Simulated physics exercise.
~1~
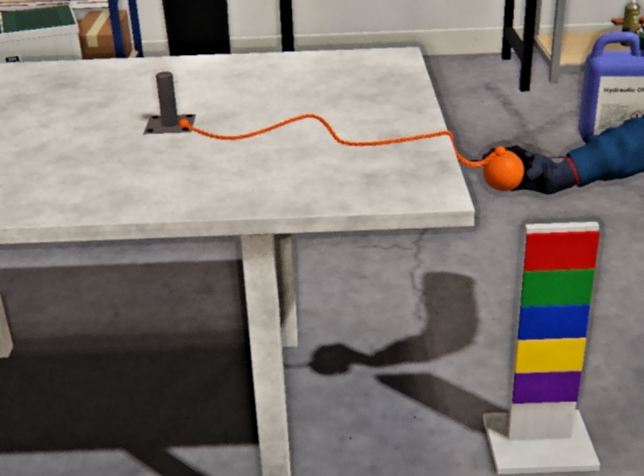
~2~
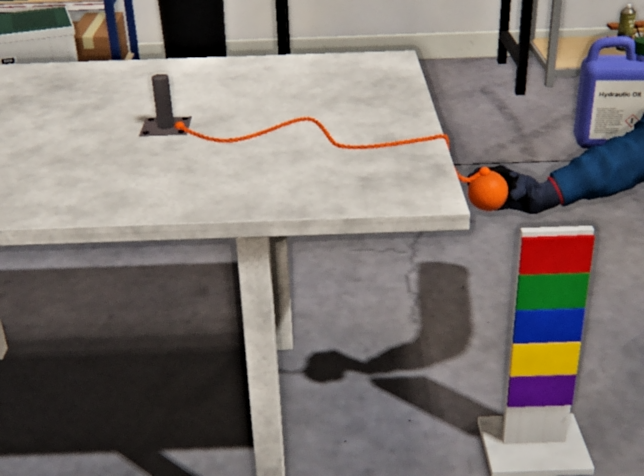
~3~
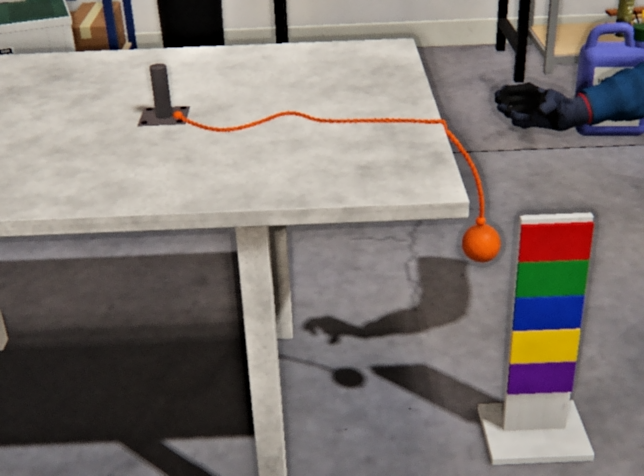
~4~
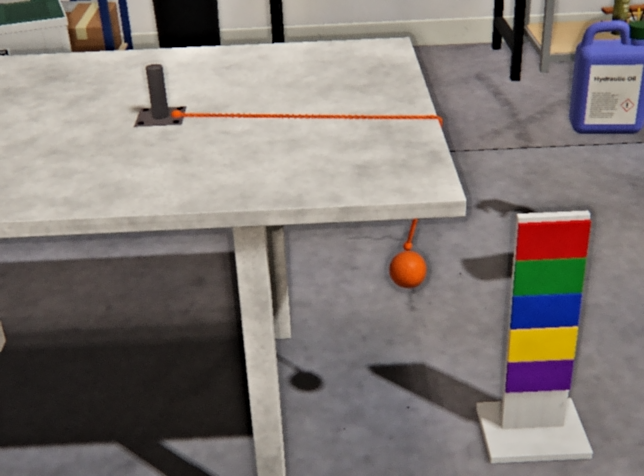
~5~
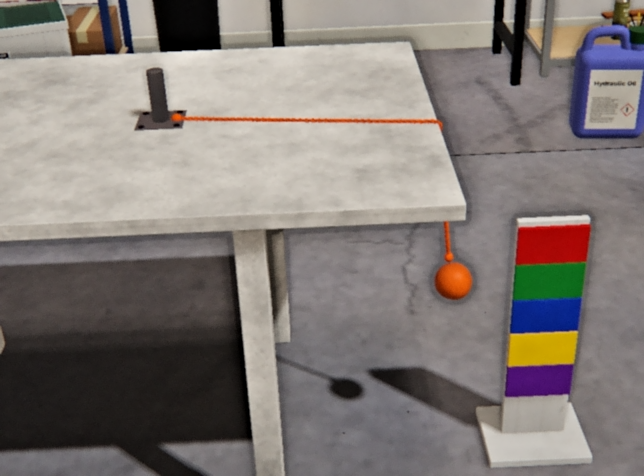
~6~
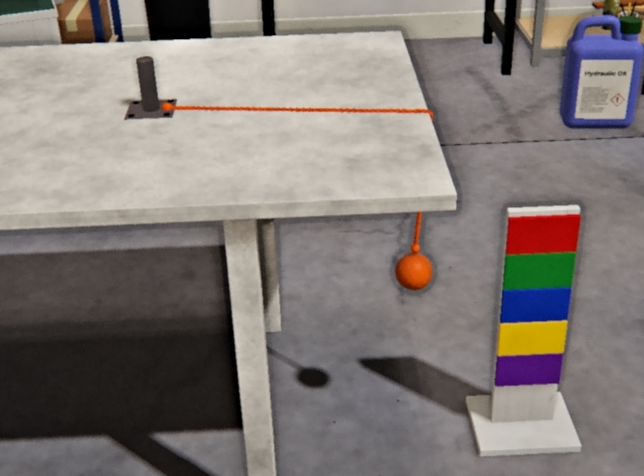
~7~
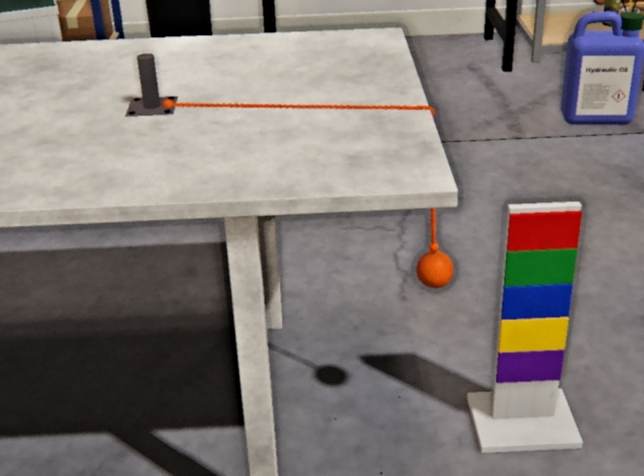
A gloved hand held an orange ball on a cord just past the edge of a workbench, then let go and drew back. The ball dropped, pulled the cord taut and swung left and right beneath the edge, ending level with the board's green band.
